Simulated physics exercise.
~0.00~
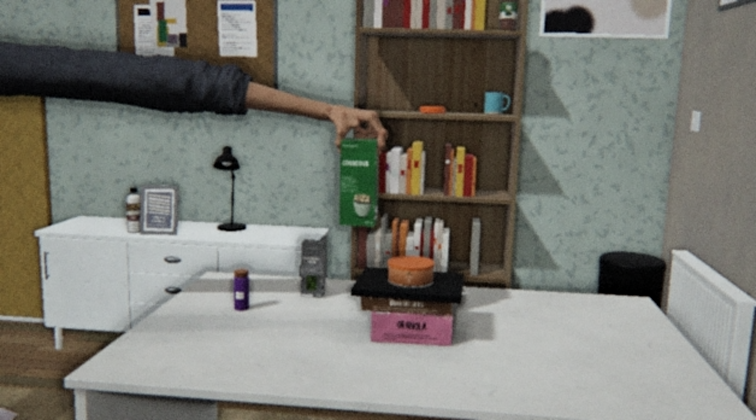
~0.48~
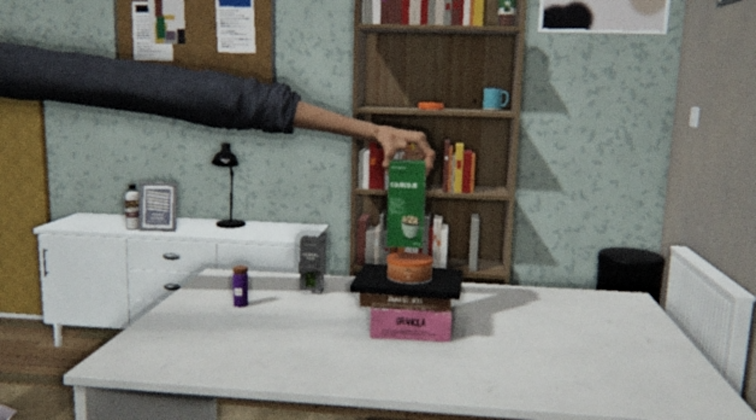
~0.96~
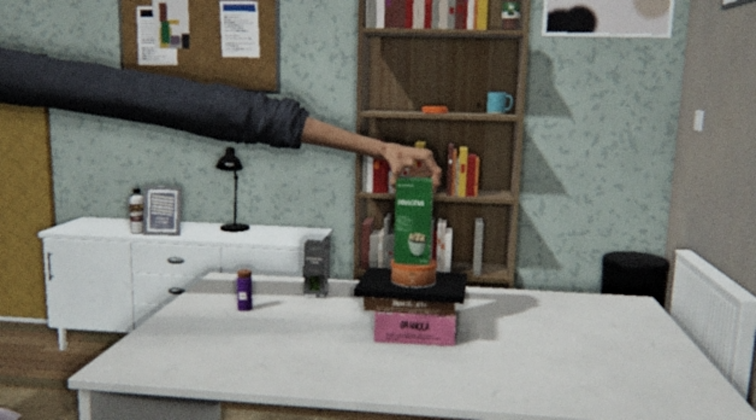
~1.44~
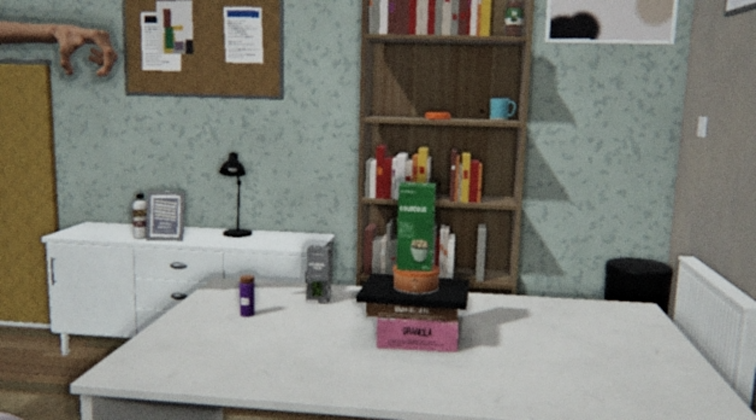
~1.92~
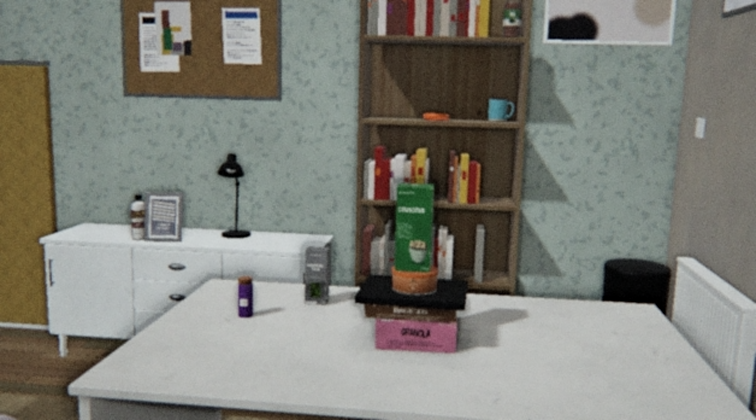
A hand lowers a green carton onto an orange tub atop a pile, which stays standing.
